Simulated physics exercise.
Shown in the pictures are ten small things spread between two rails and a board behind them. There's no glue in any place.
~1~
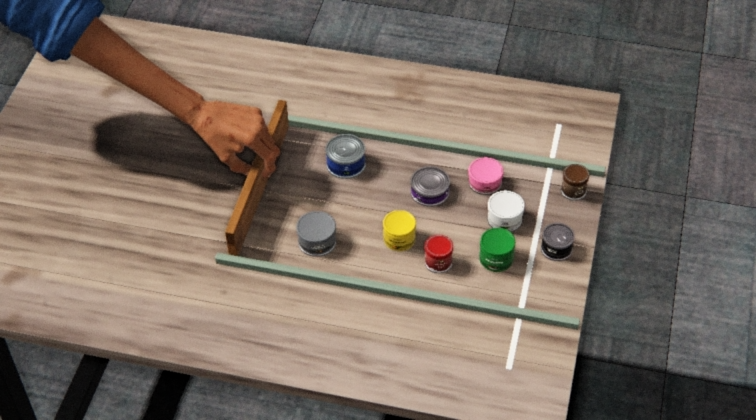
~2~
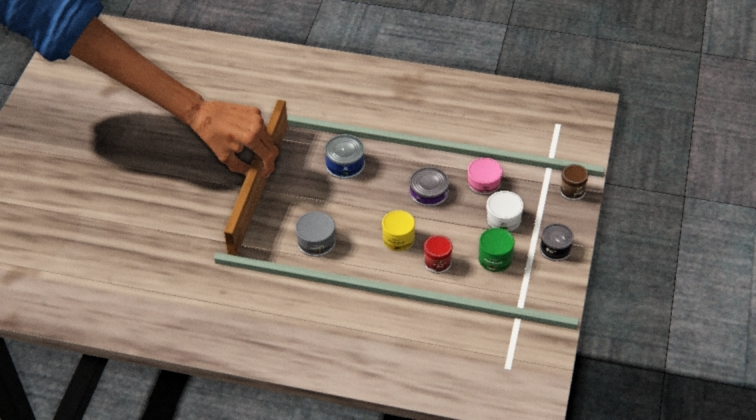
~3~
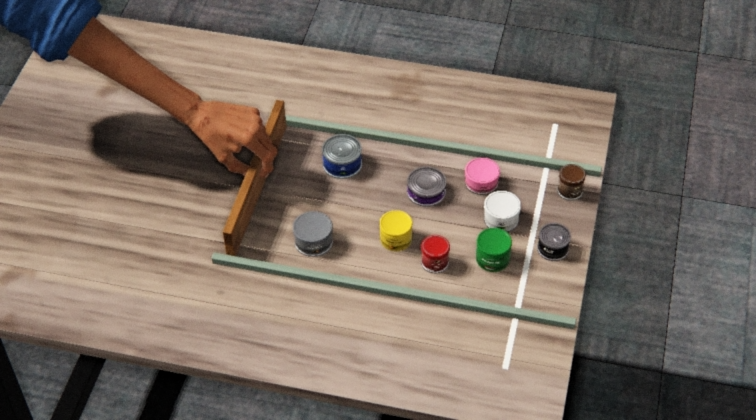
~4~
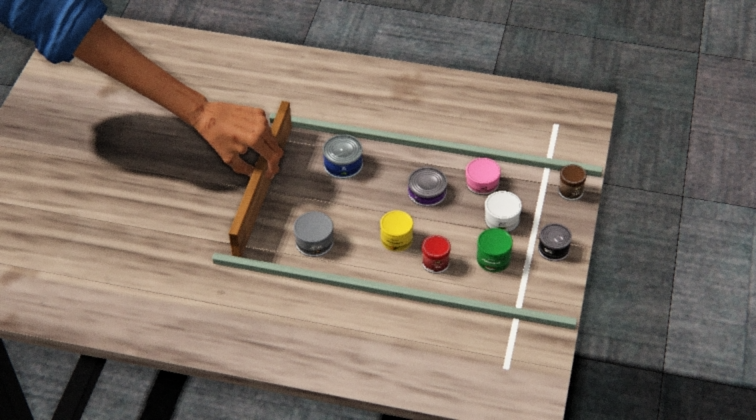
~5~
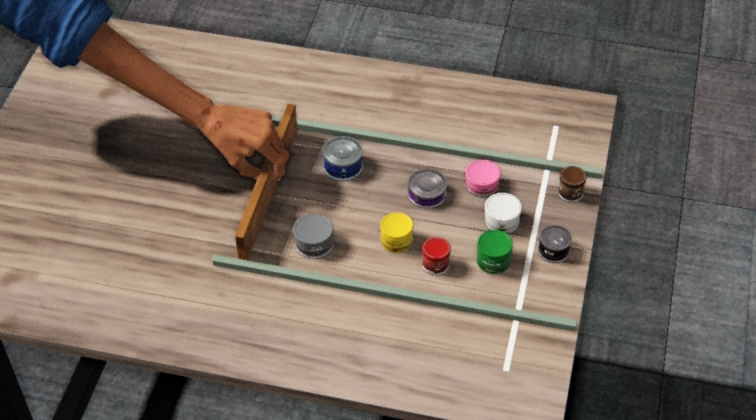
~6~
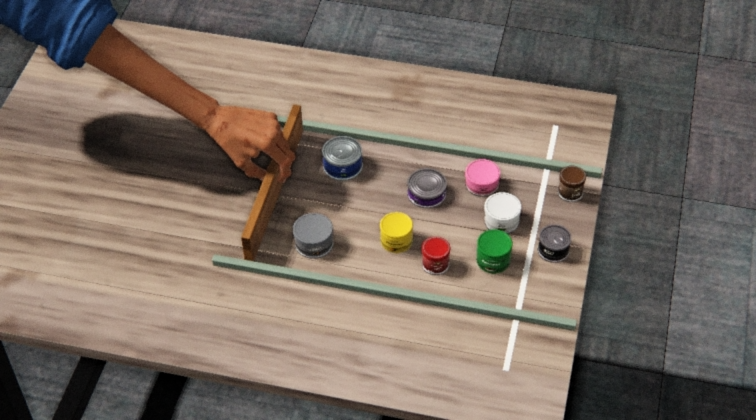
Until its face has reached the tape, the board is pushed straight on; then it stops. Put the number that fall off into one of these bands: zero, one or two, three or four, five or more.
The count that drops over the edge is just one or a pair.
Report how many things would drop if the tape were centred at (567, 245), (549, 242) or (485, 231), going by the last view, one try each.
Result per try: 6; 6; 0.
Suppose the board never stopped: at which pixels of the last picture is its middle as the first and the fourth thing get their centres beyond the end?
The first puts it near (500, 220), the next near (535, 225).
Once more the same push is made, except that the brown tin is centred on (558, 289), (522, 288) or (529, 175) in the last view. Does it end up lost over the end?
Taking the places in the order given: It drops, it holds firm, it drops.
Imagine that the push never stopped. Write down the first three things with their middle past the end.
Order, earliest first: Brown tin, black pot, white tin.
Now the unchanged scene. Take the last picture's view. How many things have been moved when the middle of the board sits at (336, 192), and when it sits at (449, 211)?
That gives 2 for the first and 8 for the second.
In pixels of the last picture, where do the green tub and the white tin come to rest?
Near (574, 265) and (594, 225).
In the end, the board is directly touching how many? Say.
The answer is 4.
A little later, none off yet; brown tin at rest near (572, 184); black pot at rest near (554, 244); green tub at rest near (494, 252).
Next, none off yet; brown tin at rest near (572, 184); black pot at rest near (554, 244); green tub shifted a little near (507, 250).
When it is over, the number that fall off is one or two; down, black pot and brown tin.
